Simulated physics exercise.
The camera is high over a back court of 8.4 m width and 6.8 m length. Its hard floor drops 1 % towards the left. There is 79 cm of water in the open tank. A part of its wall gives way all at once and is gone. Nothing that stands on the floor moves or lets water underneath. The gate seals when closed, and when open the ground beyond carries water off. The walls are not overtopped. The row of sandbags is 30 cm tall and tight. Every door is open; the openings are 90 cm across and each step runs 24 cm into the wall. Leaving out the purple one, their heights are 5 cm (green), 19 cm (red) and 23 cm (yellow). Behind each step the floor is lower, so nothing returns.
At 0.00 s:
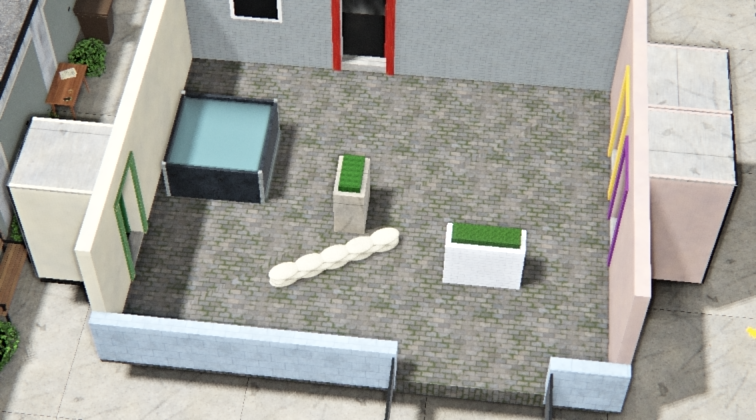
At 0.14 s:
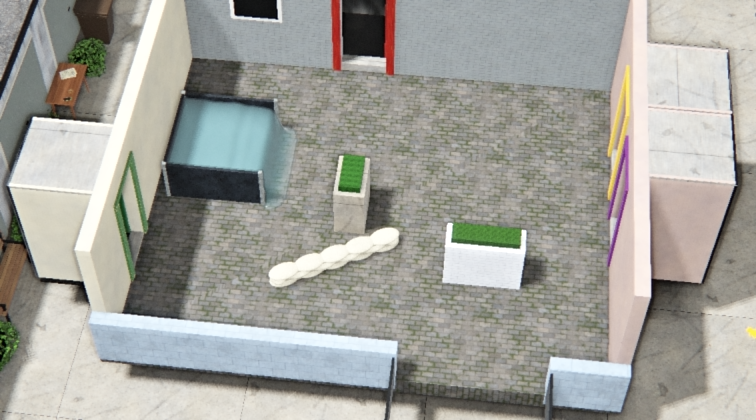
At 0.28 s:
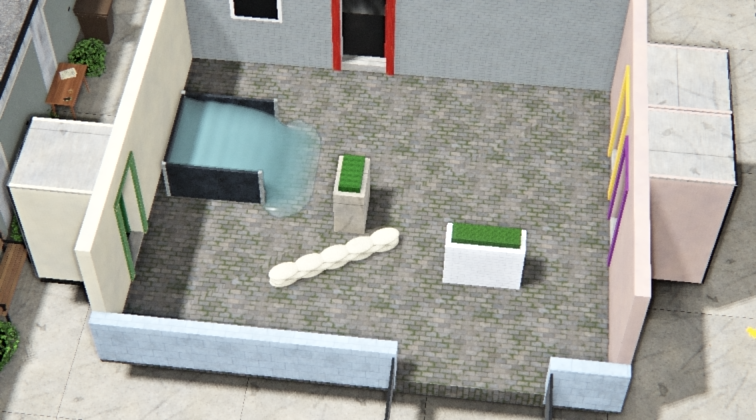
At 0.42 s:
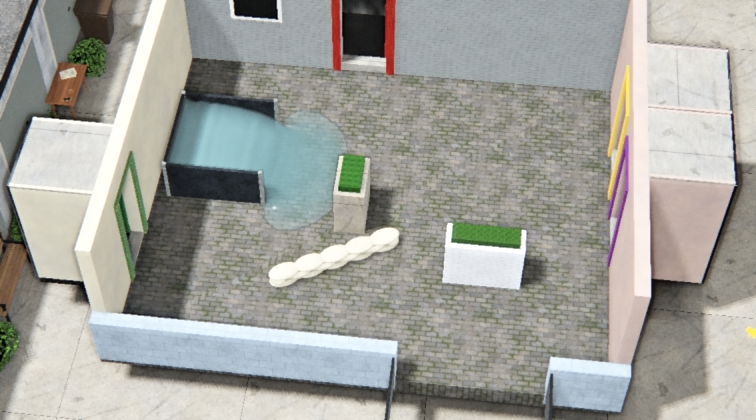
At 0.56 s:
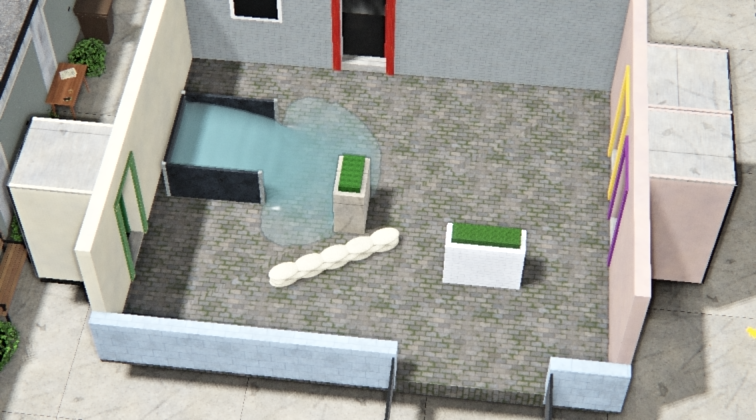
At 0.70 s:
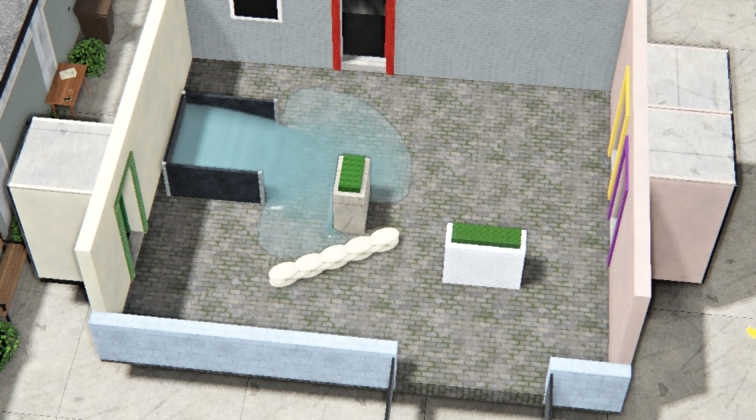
Water pouring from the open side of a dark tank in a paved court, spreading rightward around a grass-topped planter.
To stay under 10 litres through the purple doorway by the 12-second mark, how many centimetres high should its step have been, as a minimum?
At least 10 cm or so.
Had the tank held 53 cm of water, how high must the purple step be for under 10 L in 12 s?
About 5.0 cm.
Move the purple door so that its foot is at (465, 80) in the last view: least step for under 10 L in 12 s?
Roughly 9.0 cm.
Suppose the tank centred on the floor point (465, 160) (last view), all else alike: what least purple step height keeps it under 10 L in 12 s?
About 22 cm.
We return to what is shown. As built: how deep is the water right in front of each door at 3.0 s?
In cm: Green 8, purple 14, red 6, yellow 18.
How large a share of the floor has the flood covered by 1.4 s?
Some 30 per cent of it.
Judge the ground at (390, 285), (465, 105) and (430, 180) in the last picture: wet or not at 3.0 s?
In that order: Still dry, under water, under water.
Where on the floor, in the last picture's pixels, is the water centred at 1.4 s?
Near (302, 168).
After 1.4 s water covers 30 % of the floor, deepest (41 cm) near (331, 194); it has not reached the purple door.
After 3.0 s water covers 60 % of the floor, deepest (44 cm) near (606, 102); 14 cm at the purple door, 6 litres in over its 9 cm step.
After 12.0 s water covers 95 % of the floor, deepest (12 cm) near (192, 62); 2 cm at the purple door, 15 litres in over its 9 cm step.
At the purple door as built, the water arrived by 2.1 s and peaked near 14 cm at 2.8 s.
With a step of 8.5 cm, 18 litres would have come in within the 12 s; with 11 cm, 6 litres. So under 10 litres takes about 10 cm.
